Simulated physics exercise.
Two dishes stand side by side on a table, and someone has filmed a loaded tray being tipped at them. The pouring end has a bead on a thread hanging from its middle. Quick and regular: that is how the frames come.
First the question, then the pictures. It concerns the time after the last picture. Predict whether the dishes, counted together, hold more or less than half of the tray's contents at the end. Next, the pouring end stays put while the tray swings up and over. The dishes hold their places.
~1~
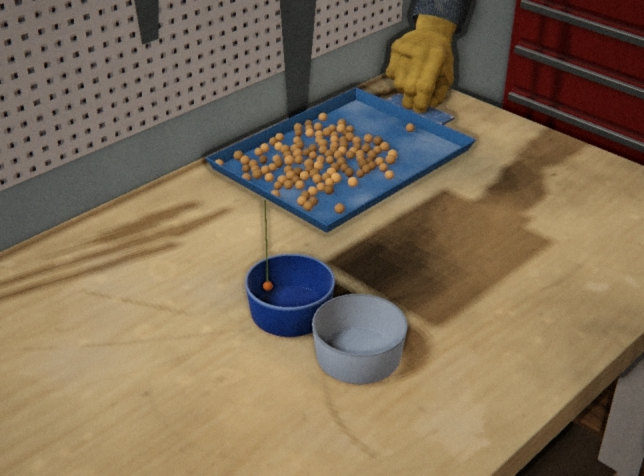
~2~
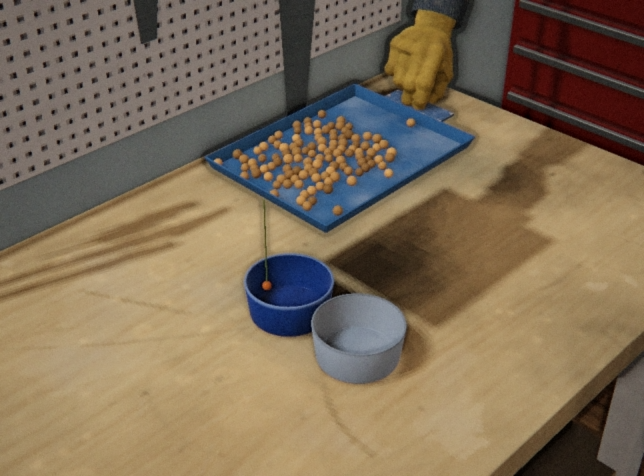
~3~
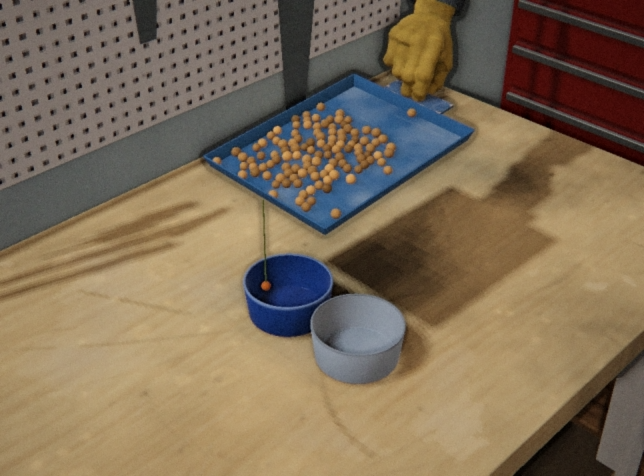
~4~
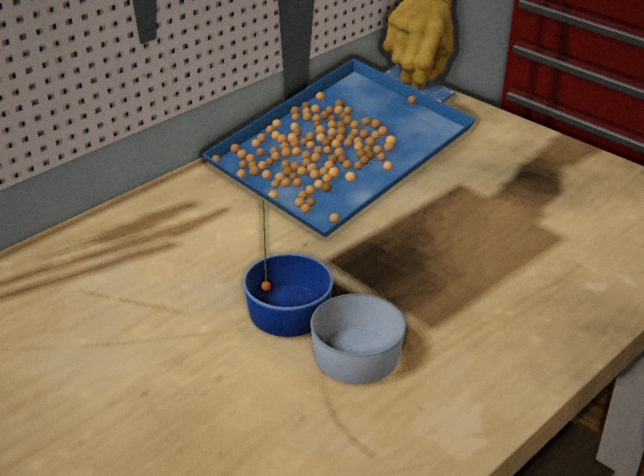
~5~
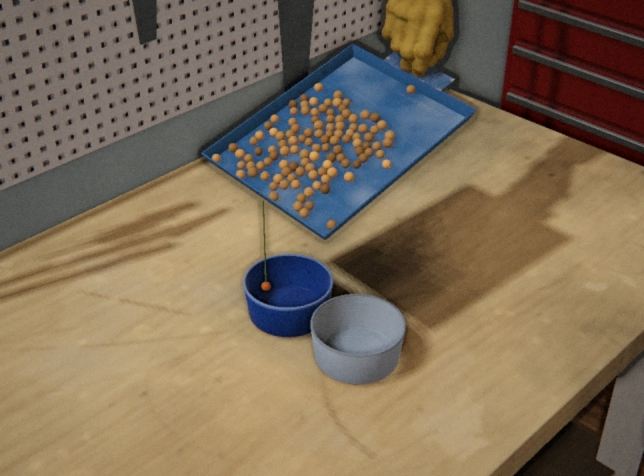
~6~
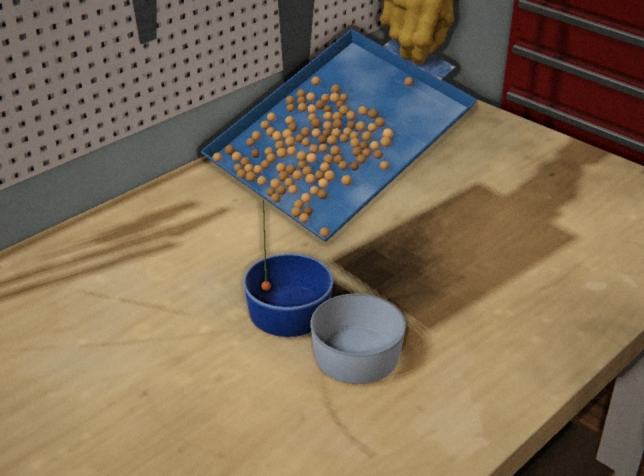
The greater share ends up outside the dishes.
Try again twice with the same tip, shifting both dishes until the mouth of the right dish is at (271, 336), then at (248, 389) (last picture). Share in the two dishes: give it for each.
Some 50 percent in the first case, 0 percent in the second.
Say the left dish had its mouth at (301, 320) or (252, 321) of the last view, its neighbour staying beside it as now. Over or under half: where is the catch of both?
The first place gets the greater share, the second the greater share.
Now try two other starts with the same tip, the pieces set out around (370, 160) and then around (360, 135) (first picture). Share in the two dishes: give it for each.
Around 10 percent the first time and around 10 percent the second time.
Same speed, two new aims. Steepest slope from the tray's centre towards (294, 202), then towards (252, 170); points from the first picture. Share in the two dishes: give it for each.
About 0 % and about 0 %.
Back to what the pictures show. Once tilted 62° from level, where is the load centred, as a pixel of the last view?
The middle of the pieces lands at roughly (303, 240).
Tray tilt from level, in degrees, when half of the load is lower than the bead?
Angle: Close to 80°.
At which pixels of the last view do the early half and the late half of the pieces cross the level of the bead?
Near (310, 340) to start, and near (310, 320) afterwards.
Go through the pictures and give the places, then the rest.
The first picture shows corners of the pouring end at (213, 158) and (327, 221), level; middle of the load at (321, 160), round wooden beads; left dish at (258, 313); right dish at (327, 359); bead on its thread at (268, 286).
The second picture shows corners of the pouring end at (212, 157) and (326, 221), level; middle of the load at (320, 158).
The third picture shows corners of the pouring end at (210, 156) and (325, 224), tipped barely, lowest at the right corner; middle of the load at (319, 155).
The fourth picture shows corners of the pouring end at (210, 154) and (325, 227), tipped a little, lowest at the right corner; middle of the load at (318, 151).
The fifth picture shows corners of the pouring end at (209, 153) and (324, 231), tipped a little, lowest at the right corner; middle of the load at (317, 148), a small part on the move.
The sixth picture shows corners of the pouring end at (208, 151) and (324, 233), tipped clearly, lowest at the right corner; middle of the load at (314, 149), nearly all on the move; left dish at (257, 313); right dish at (326, 359).
Soon, tray tipped steeply; about half on the tray; a stray few in the right dish; a small part outside both; about a quarter in the air.
A while on, tray tipped right over; a stray few on the tray; about a quarter in the right dish; most outside both; a small part in the air.
Towards the end, tray tipped past a quarter turn; about a quarter in the right dish; most outside both.
Finally, tray tipped past a quarter turn; about a quarter in the right dish; none in the left dish; most outside both.
